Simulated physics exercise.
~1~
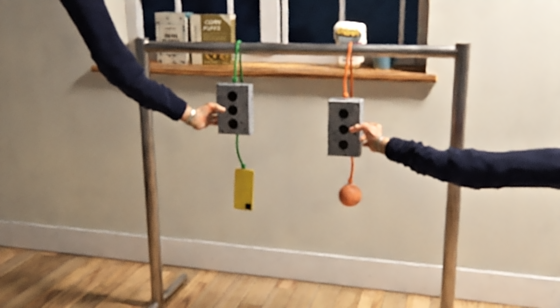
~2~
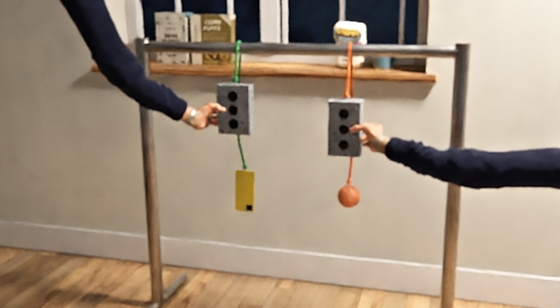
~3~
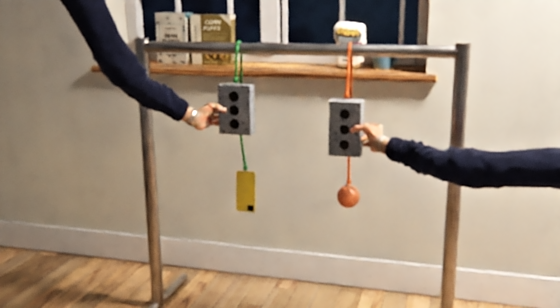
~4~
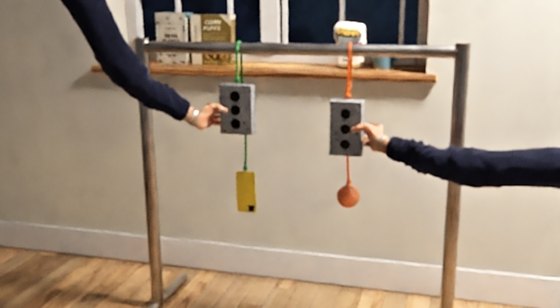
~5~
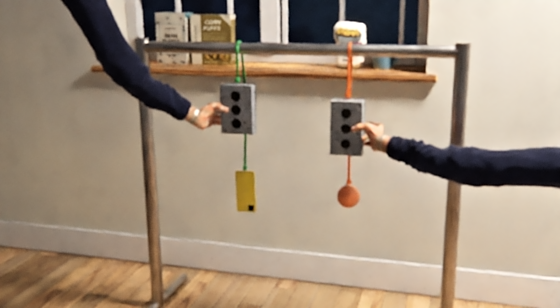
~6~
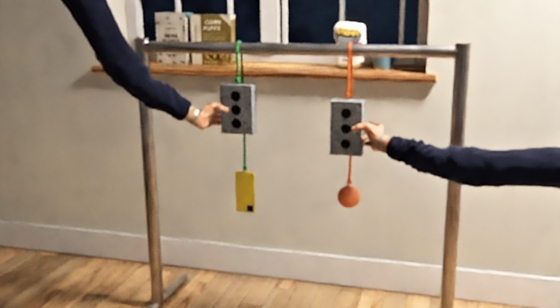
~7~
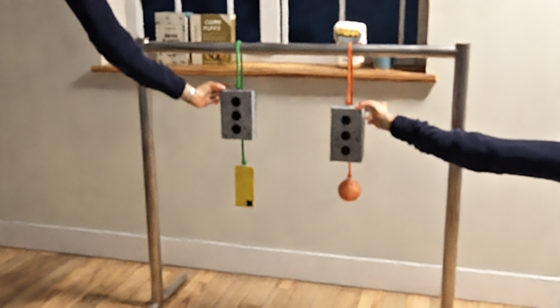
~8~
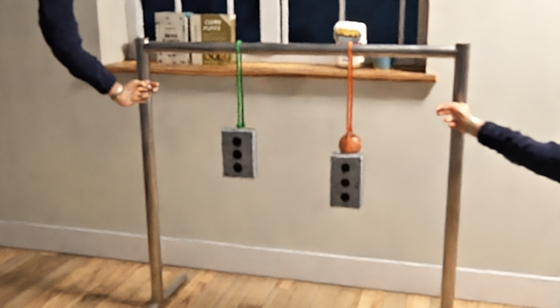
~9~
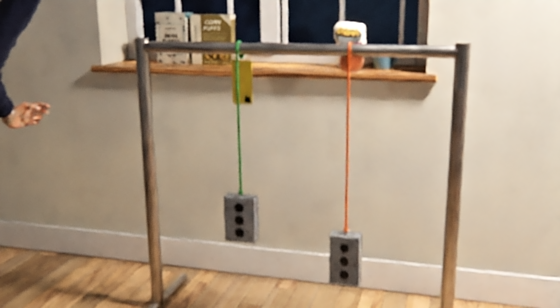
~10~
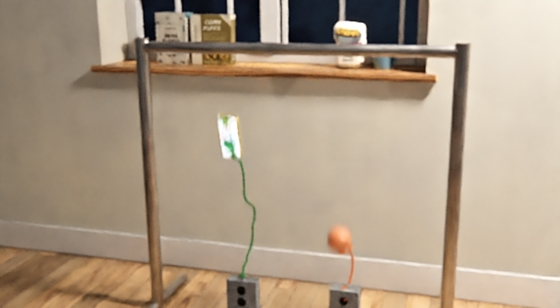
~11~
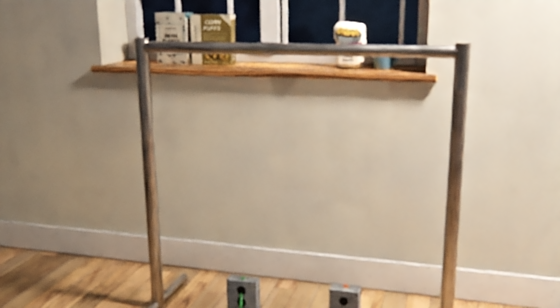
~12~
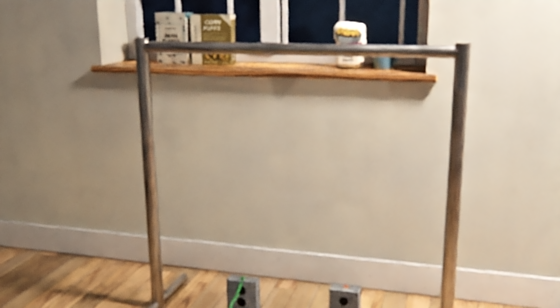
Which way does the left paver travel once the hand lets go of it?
The left paver moves down, dropping from beneath the rail until it reaches the floor.
Two grey pavers with dark holes hang from a metal rail, the left on a green cord and the right on an orange one, each steadied by a hand. A flat yellow phone and a round orange dangle at the other ends of the cords. The hands let go and draw back, and both pavers drop while the phone and the orange rise toward the rail. The cords run over and come free, the phone tumbling in the air. At the end, both pavers rest on the wooden floor, with the phone and orange out of view.
